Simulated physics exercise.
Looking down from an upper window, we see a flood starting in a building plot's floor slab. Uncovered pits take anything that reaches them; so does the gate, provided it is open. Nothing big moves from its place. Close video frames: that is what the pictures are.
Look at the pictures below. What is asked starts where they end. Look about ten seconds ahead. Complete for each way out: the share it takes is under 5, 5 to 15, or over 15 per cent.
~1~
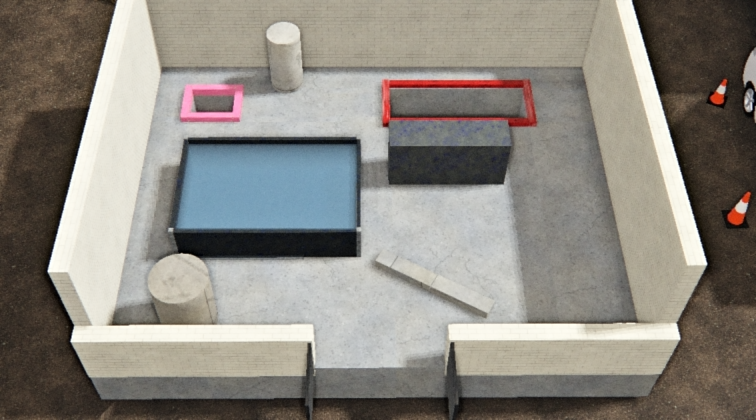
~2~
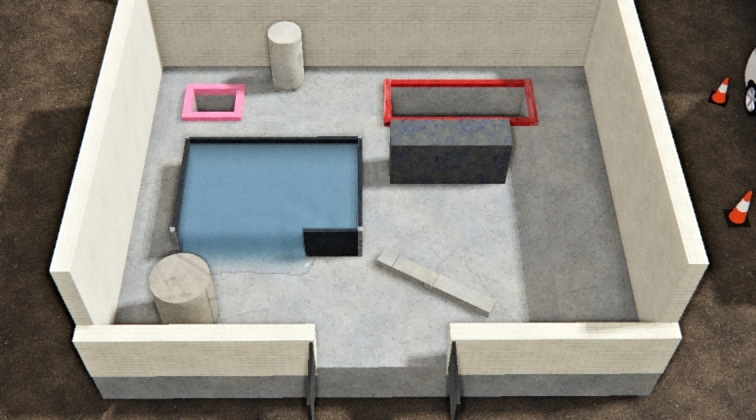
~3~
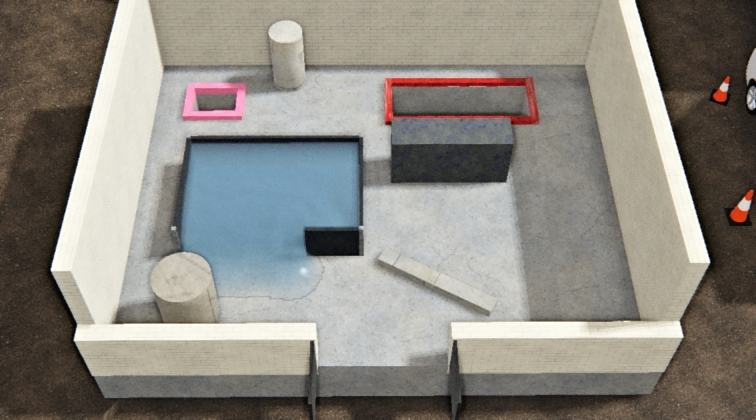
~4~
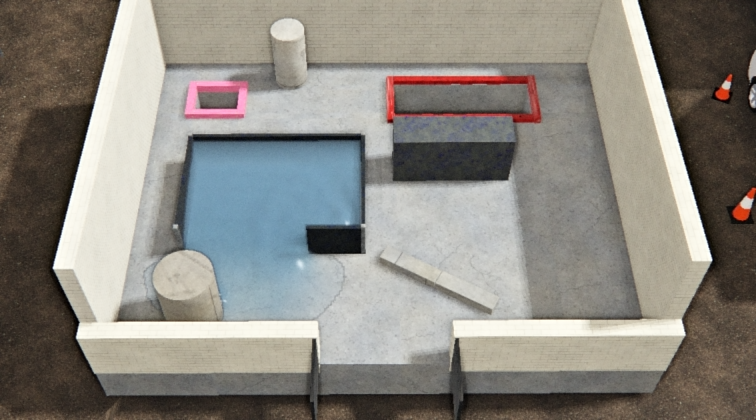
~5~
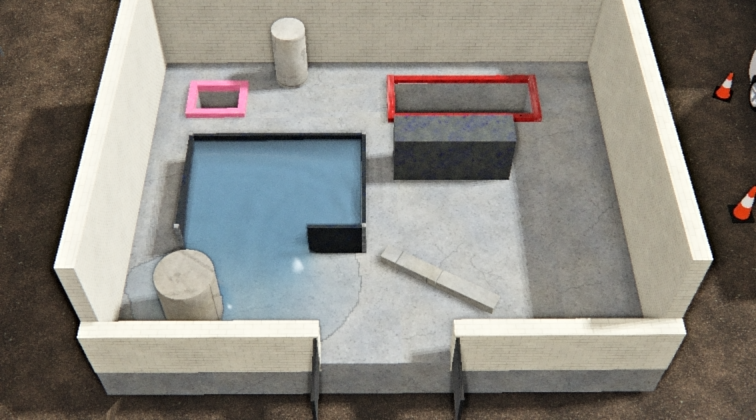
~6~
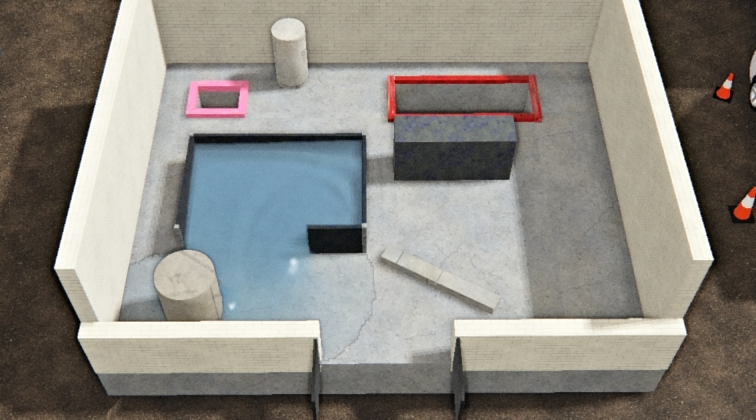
Completed: For the gate it is over 15 per cent; for the red pit it is under 5 per cent; for the pink pit it is under 5 per cent.
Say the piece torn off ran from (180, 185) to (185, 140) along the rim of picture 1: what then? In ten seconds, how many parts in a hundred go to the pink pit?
Pink 6 %.
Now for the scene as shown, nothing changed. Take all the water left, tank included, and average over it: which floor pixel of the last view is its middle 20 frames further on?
Near pixel (272, 258).
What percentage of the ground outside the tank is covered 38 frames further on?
Estimate: Some 65 in a hundred.
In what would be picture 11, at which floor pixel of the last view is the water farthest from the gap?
Roughly at (399, 348).
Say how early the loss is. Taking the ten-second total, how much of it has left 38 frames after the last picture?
Log: Around 60 %, estimated.
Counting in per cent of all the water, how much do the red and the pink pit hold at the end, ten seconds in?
Roughly 0 %, then roughly 0 %.
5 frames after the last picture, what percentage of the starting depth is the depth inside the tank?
Estimate: Close to 60 %.
A moment on, water covers 15 % of the floor; the gate 1 %, the red pit 0 %, the pink pit 0 %.
Next, water covers 25 % of the floor; the gate 3 %, the red pit 0 %, the pink pit 0 %.
Then, water covers 40 % of the floor; the gate 6 %, the red pit 0 %, the pink pit 0 %.
Later, water covers 65 % of the floor; the gate 14 %, the red pit 0 %, the pink pit 1 %.
In the end, water covers 90 % of the floor; the gate 23 %, the red pit 0 %, the pink pit 1 %.
